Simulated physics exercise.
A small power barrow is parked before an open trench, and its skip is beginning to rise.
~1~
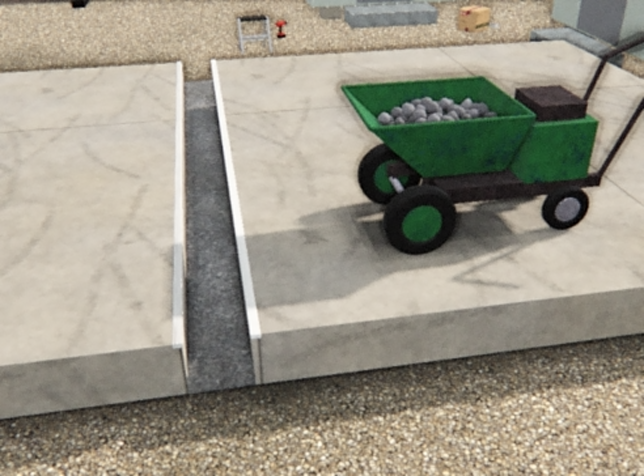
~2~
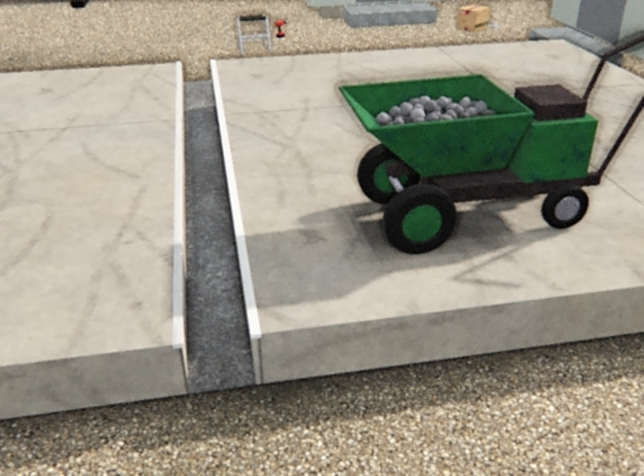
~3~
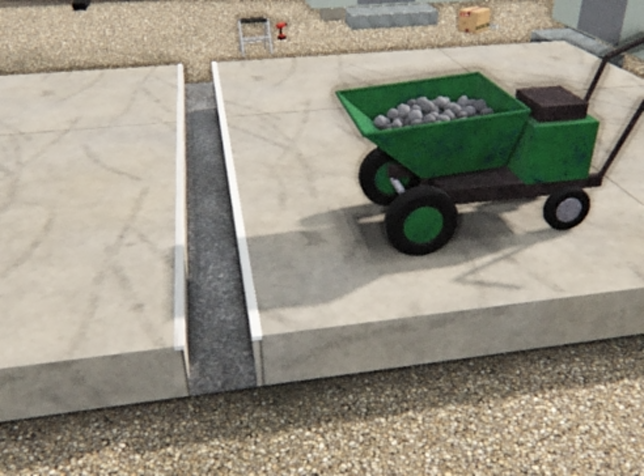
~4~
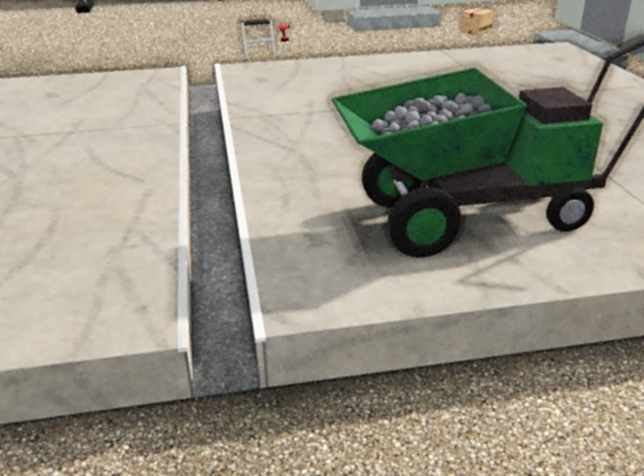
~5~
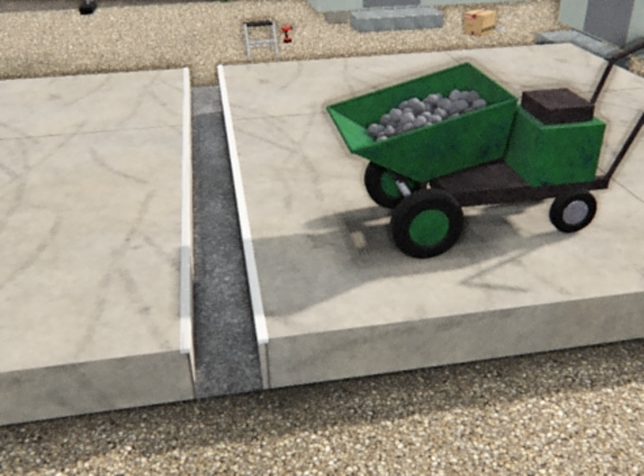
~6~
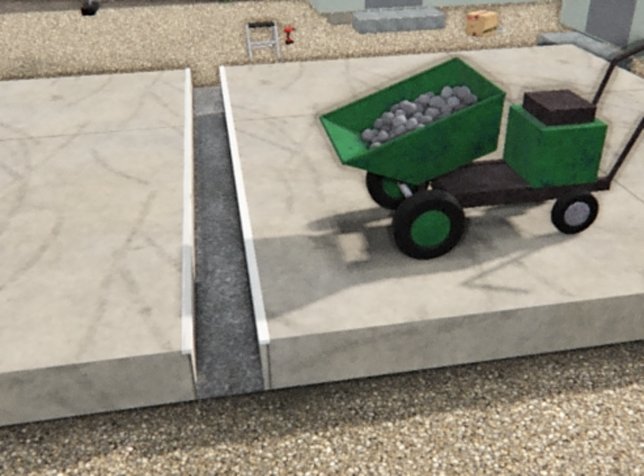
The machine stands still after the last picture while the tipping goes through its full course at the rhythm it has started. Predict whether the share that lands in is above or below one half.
The amount in the trench falls below half.
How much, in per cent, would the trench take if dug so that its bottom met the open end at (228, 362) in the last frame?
Something like 40 %.
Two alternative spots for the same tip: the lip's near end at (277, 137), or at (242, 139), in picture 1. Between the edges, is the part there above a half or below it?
Well, the first try gives the bigger portion, and the second gives a smaller portion.
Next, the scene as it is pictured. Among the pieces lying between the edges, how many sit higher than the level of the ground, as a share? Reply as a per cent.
About 0 per cent.
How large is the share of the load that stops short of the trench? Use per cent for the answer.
Result: Close to 40 %.
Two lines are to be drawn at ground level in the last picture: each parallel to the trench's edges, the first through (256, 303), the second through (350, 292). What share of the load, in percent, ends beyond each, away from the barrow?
Close to 40 % and 80 %, in that order.
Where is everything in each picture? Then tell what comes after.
The first frame shows lip of the skip near (371, 129), level; top of the load near (433, 121), round cobbles; first edge of the trench near (250, 296); far edge near (178, 304), the trench over half as wide as the skip, and about half as deep as wide.
The second frame shows lip of the skip near (368, 130), level; top of the load near (450, 117).
The third frame shows lip of the skip near (364, 135), tipped barely; top of the load near (448, 117).
The fourth frame shows lip of the skip near (360, 143), tipped a little; top of the load near (454, 109).
The fifth frame shows lip of the skip near (353, 152), tipped a little; top of the load near (455, 113).
The sixth frame shows lip of the skip near (344, 163), tipped clearly; top of the load near (458, 114); first edge of the trench near (258, 302); far edge near (187, 310).
Shortly afterwards, skip tipped steeply; the whole lot in the skip.
Next, skip tipped right over; the bulk in the skip; near a quarter short of the trench.
Some moments later, skip tipped right over; near a quarter in the skip; near half short of the trench; near a quarter in or heaped over the trench; only a few beyond it.
In the end, skip tipped right over; near a quarter in the skip; near a third short of the trench; near a third in or heaped over the trench; only a few beyond it.
